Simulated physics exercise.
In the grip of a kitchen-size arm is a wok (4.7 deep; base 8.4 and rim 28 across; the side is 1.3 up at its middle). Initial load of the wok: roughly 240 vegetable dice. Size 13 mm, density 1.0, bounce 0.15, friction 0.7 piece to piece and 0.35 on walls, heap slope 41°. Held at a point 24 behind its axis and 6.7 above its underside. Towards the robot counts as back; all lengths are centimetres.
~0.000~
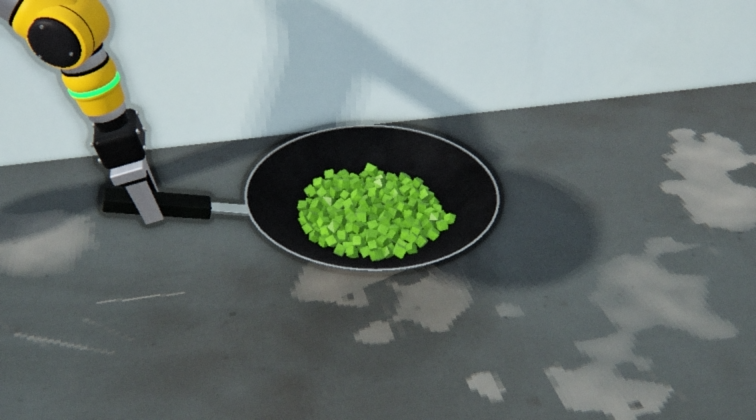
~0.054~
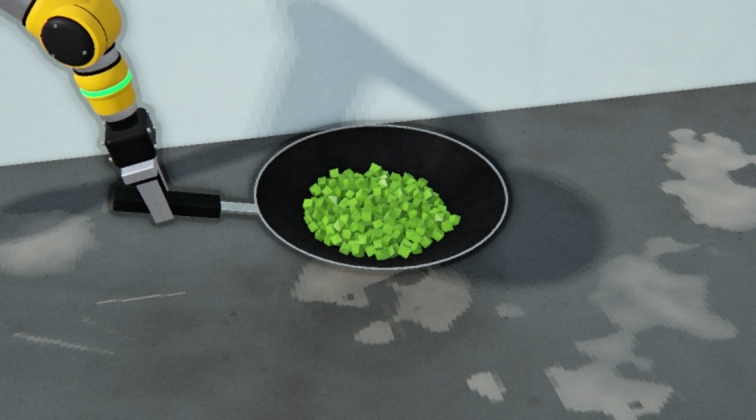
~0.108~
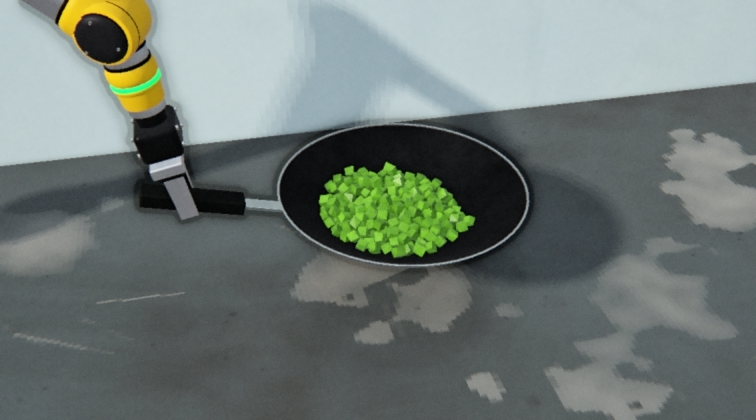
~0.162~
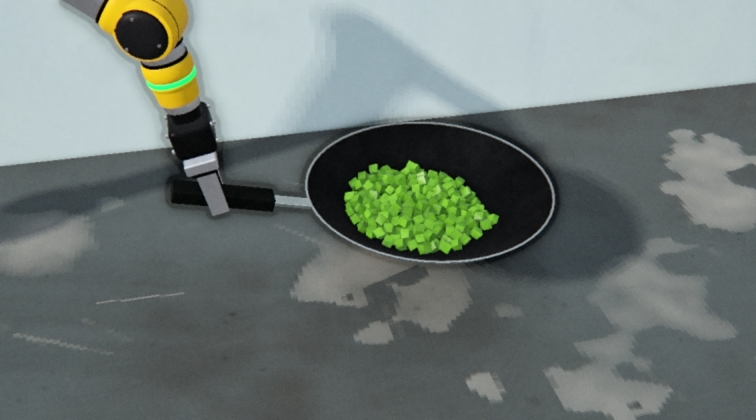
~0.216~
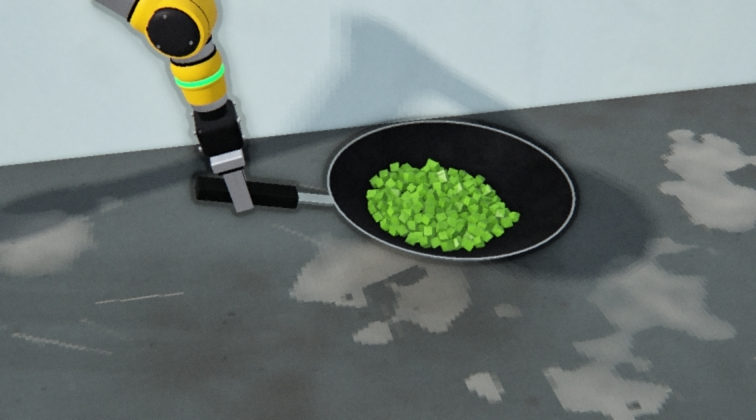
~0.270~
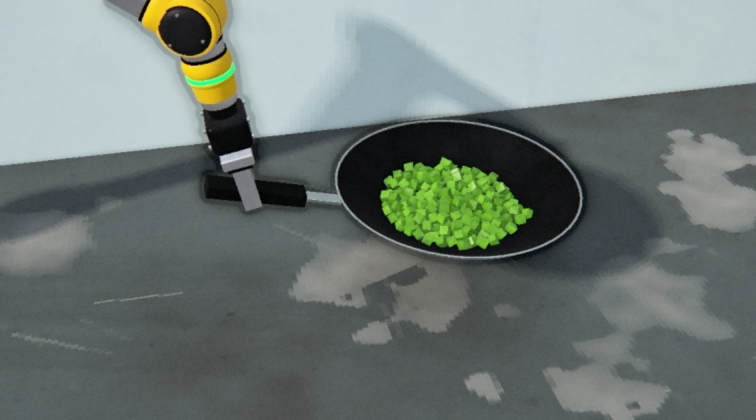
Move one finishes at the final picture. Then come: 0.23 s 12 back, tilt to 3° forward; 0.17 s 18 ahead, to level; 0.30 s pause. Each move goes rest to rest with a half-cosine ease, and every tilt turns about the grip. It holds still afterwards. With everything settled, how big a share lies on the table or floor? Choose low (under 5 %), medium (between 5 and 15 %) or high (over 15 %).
Low.
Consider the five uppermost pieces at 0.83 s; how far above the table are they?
Height: Around 15 cm.
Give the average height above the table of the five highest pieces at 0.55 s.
I'd put it close to 13 cm.
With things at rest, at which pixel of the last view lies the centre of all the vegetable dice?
Close to the pixel (494, 193).
By 0.55 s, tilted 2° forward, highest piece 14 above the table; 239 in the wok.
By 0.83 s, level, highest piece 16 above the table; 237 in the wok, 2 in flight or on a rim.
By 1.17 s, level, highest piece 14 above the table; 237 in the wok, 2 on the table or floor.
By 2.22 s, level, highest piece 14 above the table; 237 in the wok, 2 on the table or floor.
Final count, 237 in the wok, 2 on the table or floor. That is 1 % on the table or floor.
